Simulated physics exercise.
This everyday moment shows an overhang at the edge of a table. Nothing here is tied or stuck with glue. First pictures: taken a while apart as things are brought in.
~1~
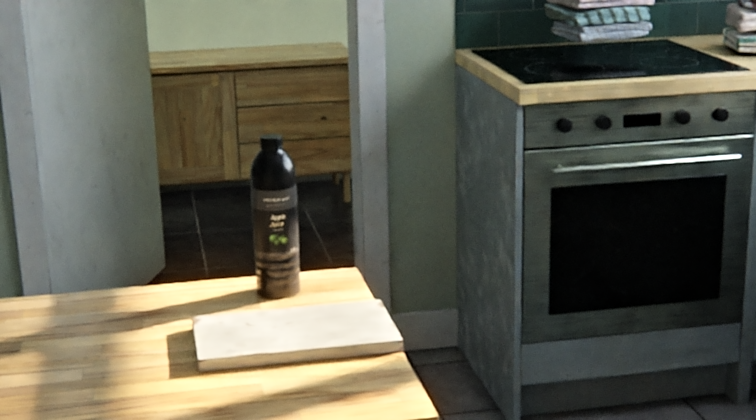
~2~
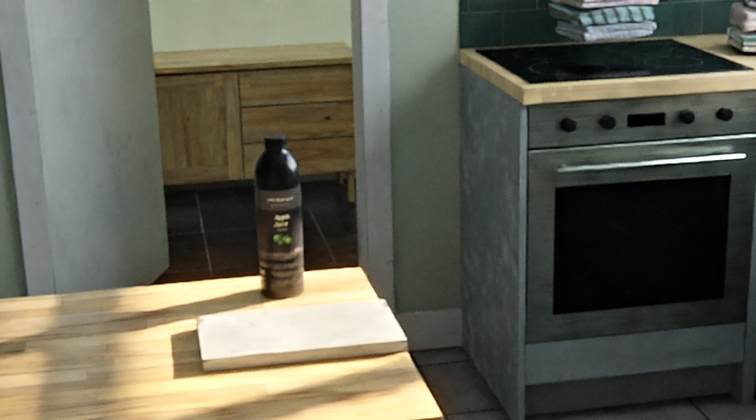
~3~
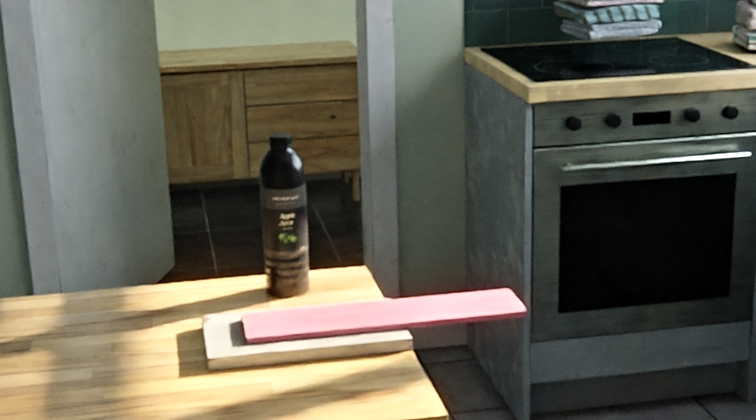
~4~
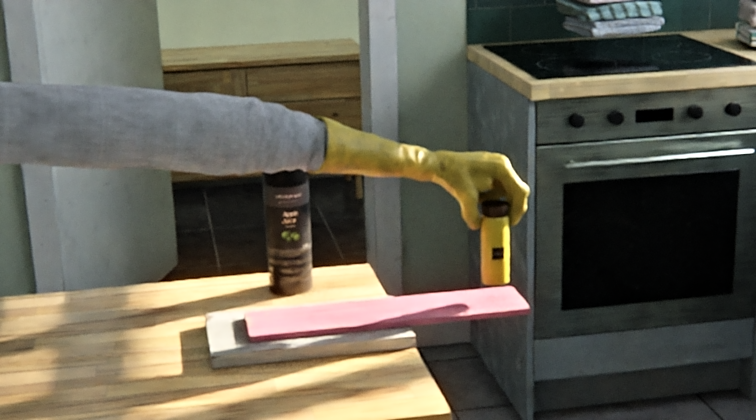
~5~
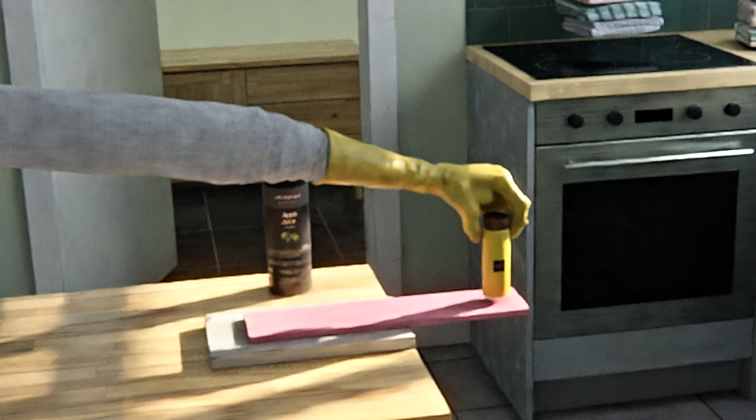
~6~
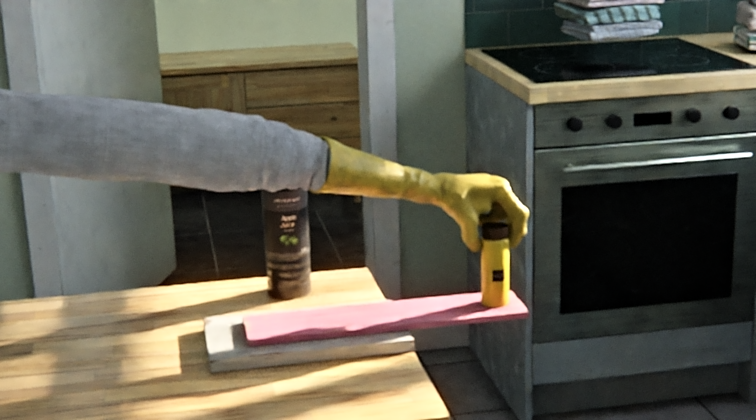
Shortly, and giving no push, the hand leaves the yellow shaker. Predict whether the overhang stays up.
The arrangement collapses.
Then, 0.60 s after the last picture, yellow shaker and pink plank now down on the floor or falling.
Then, 0.80 s after the last picture, things are still on the move.
By the end, down on the floor or falling, yellow shaker and pink plank; the other 2 in place. The plank comes down.
